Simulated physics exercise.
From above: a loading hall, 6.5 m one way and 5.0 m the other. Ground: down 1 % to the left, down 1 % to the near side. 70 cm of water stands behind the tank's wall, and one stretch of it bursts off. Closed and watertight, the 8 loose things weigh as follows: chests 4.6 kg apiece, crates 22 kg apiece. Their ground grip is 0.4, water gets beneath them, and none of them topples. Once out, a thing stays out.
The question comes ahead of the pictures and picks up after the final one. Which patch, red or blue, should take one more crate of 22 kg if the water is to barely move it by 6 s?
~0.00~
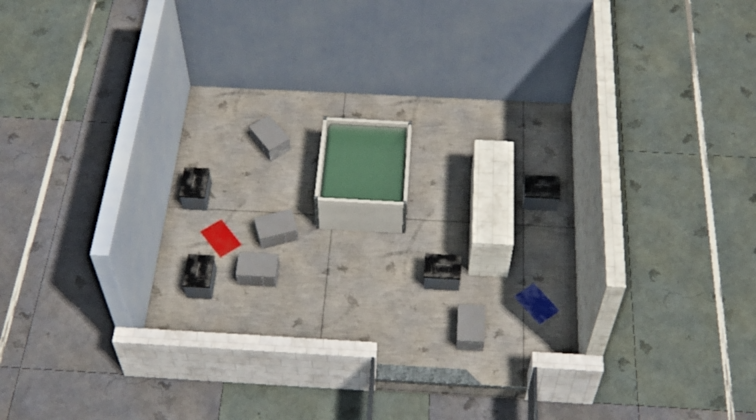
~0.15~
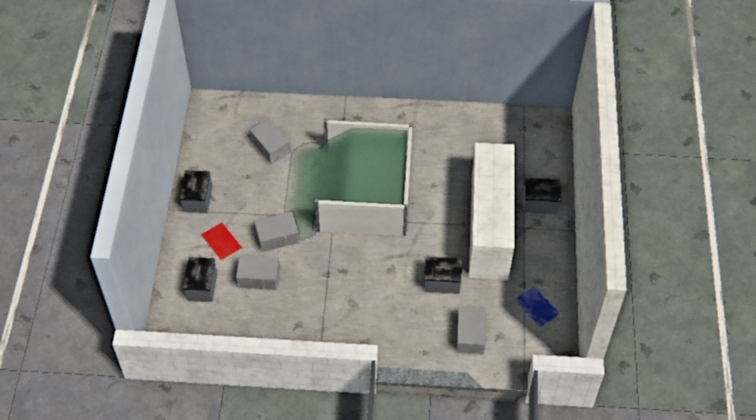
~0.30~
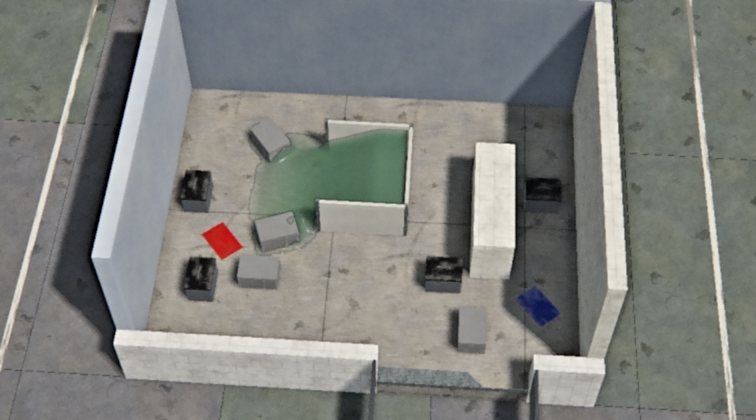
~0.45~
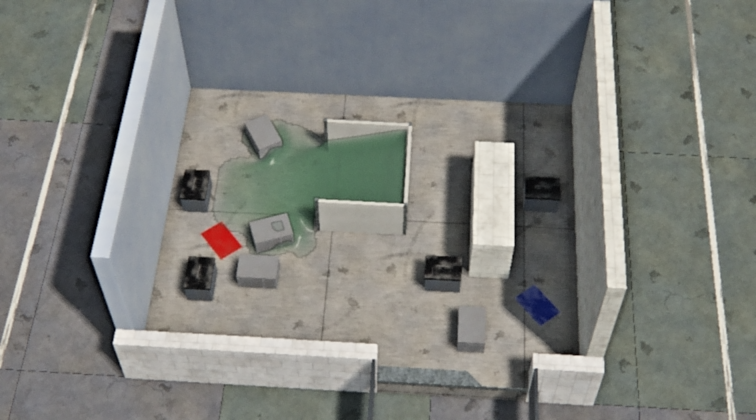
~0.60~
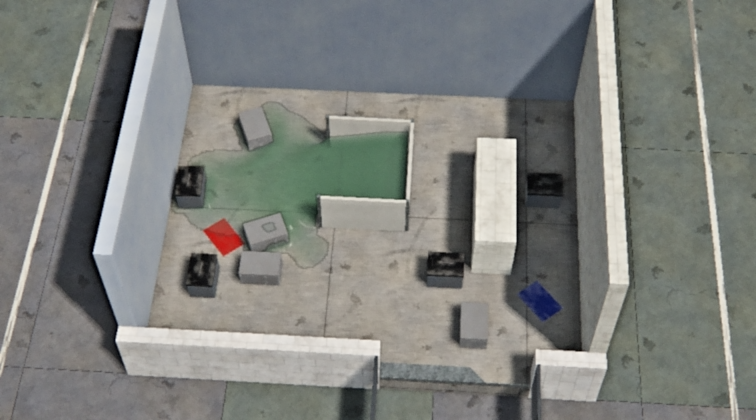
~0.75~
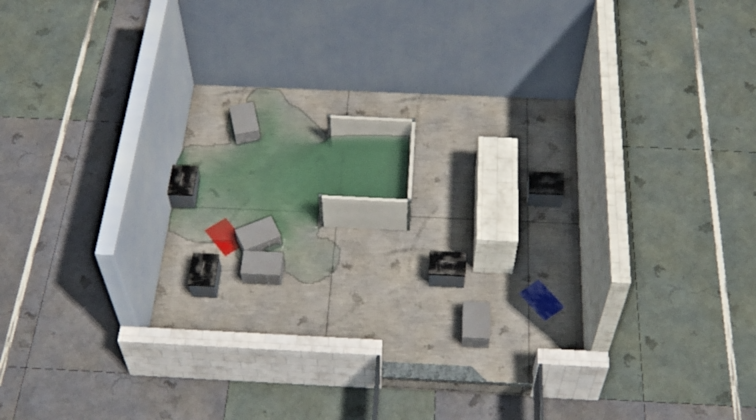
Blue.
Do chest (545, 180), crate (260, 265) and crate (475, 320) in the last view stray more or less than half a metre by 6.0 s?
Taking them in order, the first is below the mark, the second below the mark and the third below the mark.
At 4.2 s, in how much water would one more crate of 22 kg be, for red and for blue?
Depth in order asked: 9 cm, then 0 cm.
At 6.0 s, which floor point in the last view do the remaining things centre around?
The centre is close to (388, 262).
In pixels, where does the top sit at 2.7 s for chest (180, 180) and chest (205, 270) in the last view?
I'd say close to (177, 210) and close to (220, 321).
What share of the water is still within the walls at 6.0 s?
Around 98 % of the water.
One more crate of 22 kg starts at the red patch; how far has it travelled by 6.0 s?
About 300 cm.
After 1.2 s on red it would be 51 cm off in 7 cm of water; on blue it would be 0 cm off in 0 cm of water.
After 2.7 s on red it would be 177 cm off in 21 cm of water; on blue it would be 0 cm off in 0 cm of water.
After 4.2 s on red it would be 224 cm off in 9 cm of water; on blue it would be 0 cm off in 0 cm of water.
After 6.0 s on red it would be 311 cm off in 6 cm of water; on blue it would be 0 cm off in 2 cm of water.
